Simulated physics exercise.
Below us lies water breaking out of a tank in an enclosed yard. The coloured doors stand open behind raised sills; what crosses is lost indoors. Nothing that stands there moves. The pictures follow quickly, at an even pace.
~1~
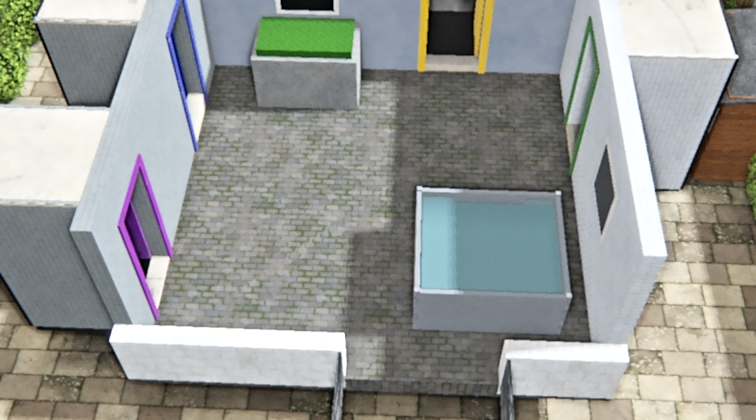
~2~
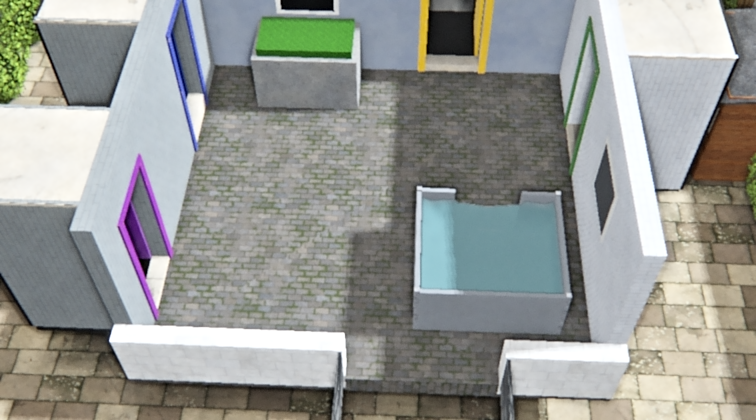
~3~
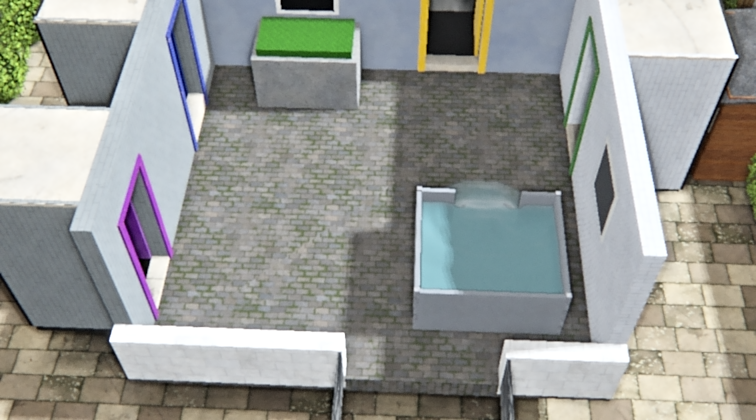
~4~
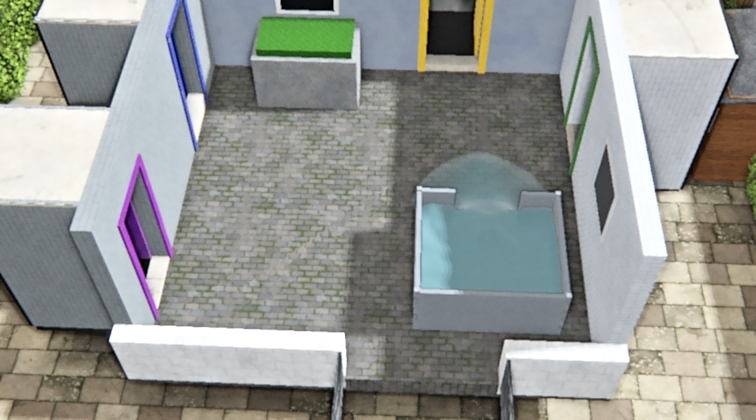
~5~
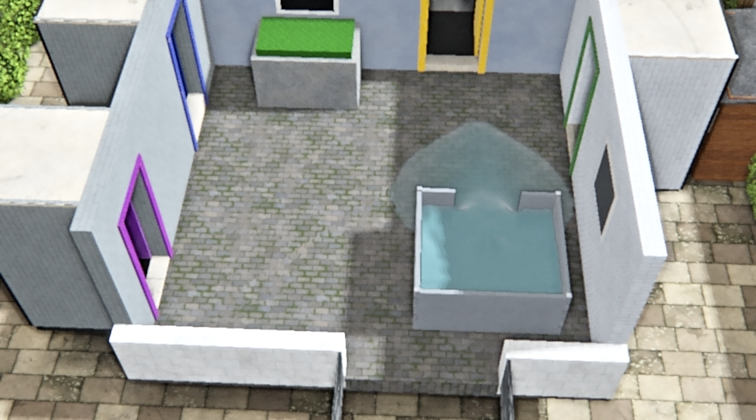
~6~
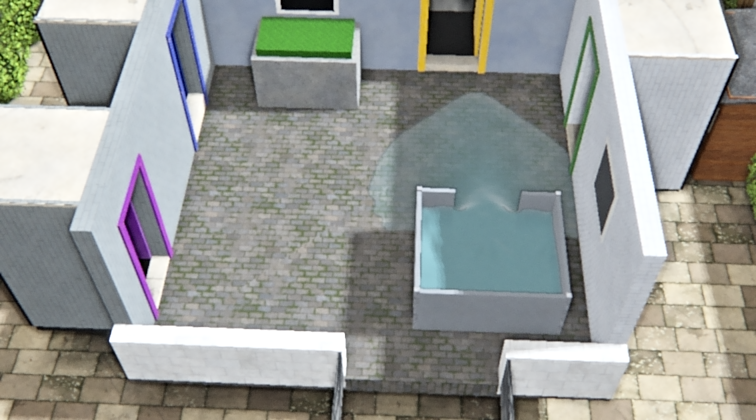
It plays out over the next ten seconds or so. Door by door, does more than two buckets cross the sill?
The purple door floods; the yellow door floods; the green door floods; the blue door holds within the limit.
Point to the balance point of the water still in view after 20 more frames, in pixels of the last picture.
At about (448, 171).
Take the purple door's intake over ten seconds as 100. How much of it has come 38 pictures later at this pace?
Some 0 per cent.
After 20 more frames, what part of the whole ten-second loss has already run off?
I make it 55 per cent.
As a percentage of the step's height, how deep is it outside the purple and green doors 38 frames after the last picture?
Roughly 150 per cent, then 120 per cent.
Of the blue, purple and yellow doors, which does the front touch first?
First comes the yellow door.
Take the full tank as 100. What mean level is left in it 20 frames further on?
Near 34 in a hundred.
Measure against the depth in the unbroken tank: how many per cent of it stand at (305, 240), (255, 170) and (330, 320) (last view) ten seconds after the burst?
Roughly 4, 6 and 10 per cent, in turn.
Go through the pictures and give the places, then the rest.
The first picture shows the water tank at (490, 244) is whole and still.
In the second picture, the front is at a hidden place, out from the gap on the water tank's far side.
In the third picture, the front is at (502, 187), out from the gap on the water tank's far side.
In the fourth picture, the front is at (493, 157), out from the gap on the water tank's far side.
In the fifth picture, the front is at (469, 126), out from the gap on the water tank's far side.
In the sixth picture, the front is at (468, 97), out from the gap on the water tank's far side.
A moment on, water covers 40 % of the floor; the purple door not reached, the yellow door over two buckets in, the green door under two buckets in, the blue door not reached.
Next, water covers 45 % of the floor; the purple door not reached, the yellow door far over two buckets in, the green door over two buckets in, the blue door not reached.
Then, water covers 50 % of the floor; the purple door not reached, the yellow door far over two buckets in, the green door over two buckets in, the blue door wet at the sill, nothing in.
Later, water covers 90 % of the floor; the purple door wet at the sill, nothing in, the yellow door far over two buckets in, the green door over two buckets in, the blue door wet at the sill, nothing in.
In the end, water covers 95 % of the floor; the purple door over two buckets in, the yellow door far over two buckets in, the green door over two buckets in, the blue door wet at the sill, nothing in.
